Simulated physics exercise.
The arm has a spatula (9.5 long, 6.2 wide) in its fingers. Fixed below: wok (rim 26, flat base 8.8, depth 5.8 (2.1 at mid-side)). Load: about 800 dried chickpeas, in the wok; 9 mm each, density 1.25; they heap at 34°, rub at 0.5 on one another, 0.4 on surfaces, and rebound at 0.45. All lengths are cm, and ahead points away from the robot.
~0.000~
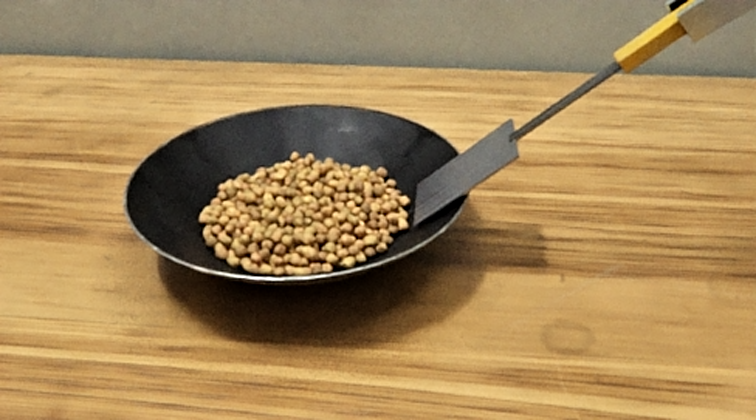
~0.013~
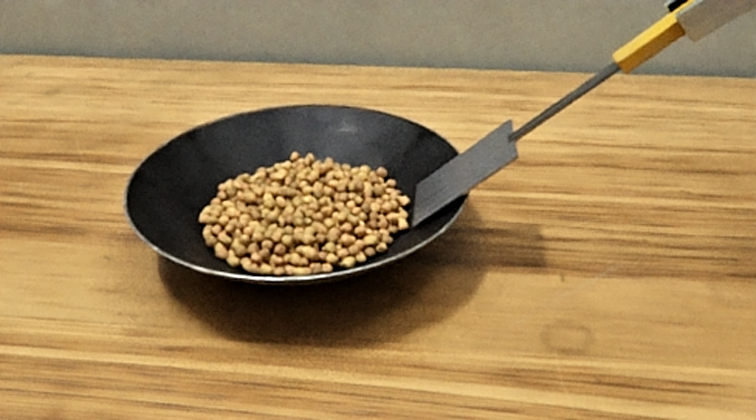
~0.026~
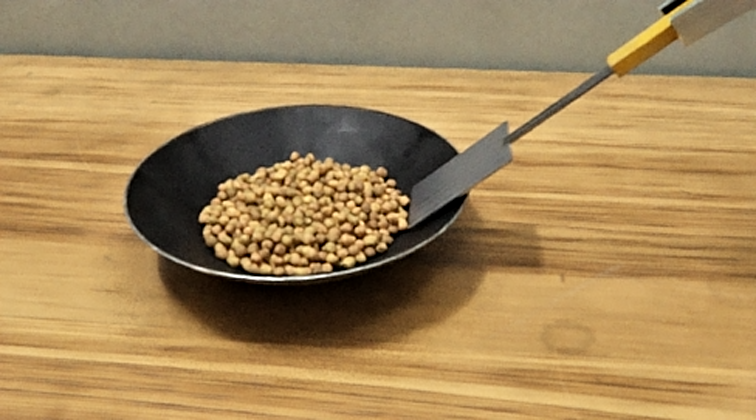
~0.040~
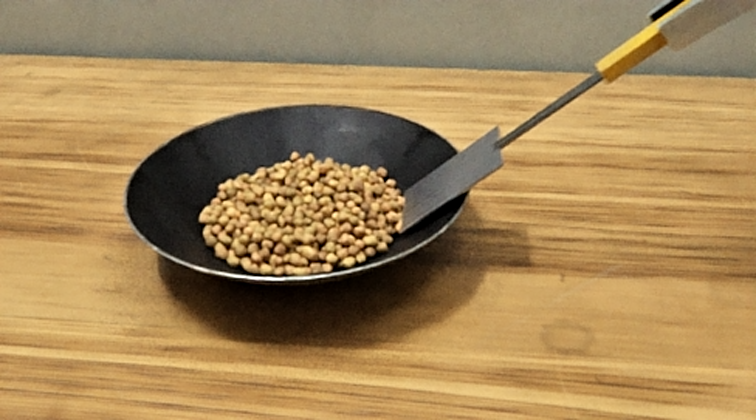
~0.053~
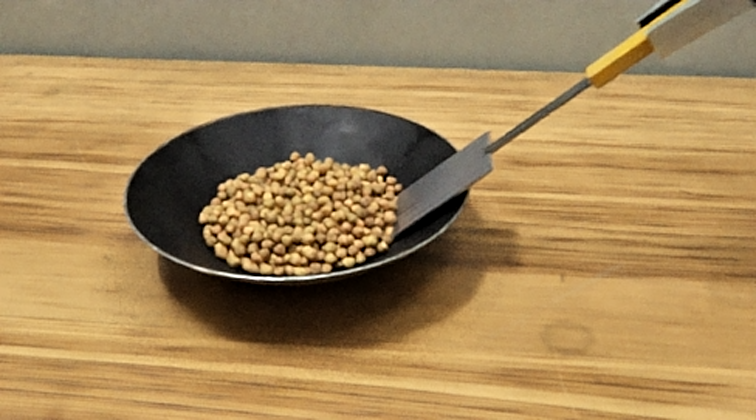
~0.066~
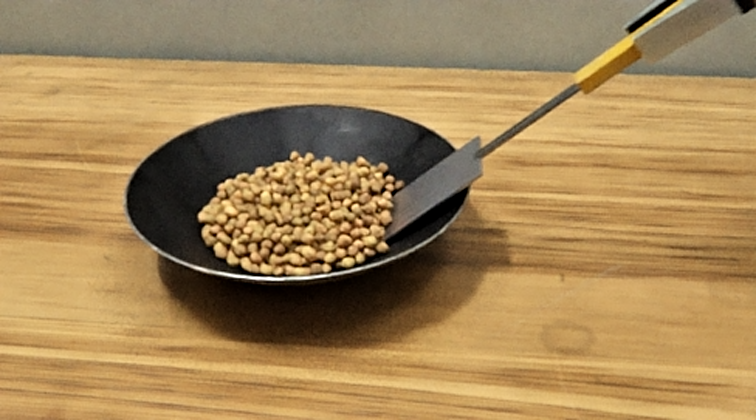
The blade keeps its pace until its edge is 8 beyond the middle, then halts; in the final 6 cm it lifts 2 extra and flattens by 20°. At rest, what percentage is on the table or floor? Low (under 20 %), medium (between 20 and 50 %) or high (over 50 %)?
On the table or floor the share is low, under 20 %.
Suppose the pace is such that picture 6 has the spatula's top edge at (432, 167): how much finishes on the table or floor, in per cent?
About 35 per cent.
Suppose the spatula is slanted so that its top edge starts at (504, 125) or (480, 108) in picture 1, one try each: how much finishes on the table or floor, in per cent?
About 5 and 5 per cent.
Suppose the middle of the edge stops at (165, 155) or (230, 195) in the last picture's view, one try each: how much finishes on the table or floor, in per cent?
Some 25 and 0 per cent.
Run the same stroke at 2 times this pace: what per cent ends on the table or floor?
About 25 per cent.
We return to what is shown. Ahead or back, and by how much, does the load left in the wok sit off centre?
Roughly 4.5 cm ahead.
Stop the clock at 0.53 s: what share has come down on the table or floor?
About 0 per cent.
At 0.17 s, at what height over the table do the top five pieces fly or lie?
Some 5 cm.
By 0.17 s, sloping 42°, highest piece 5 above the table; 804 in the wok.
By 0.28 s, sloping 35°, highest piece 6 above the table; 804 in the wok.
By 0.53 s, sloping 22°, highest piece 7 above the table; 788 in the wok, 13 on the table or floor, 3 on the blade or in flight.
By 1.58 s, sloping 22°, highest piece 7 above the table; 788 in the wok, 16 on the table or floor.
Final count, 788 in the wok, 16 on the table or floor. That is 2 % on the table or floor.
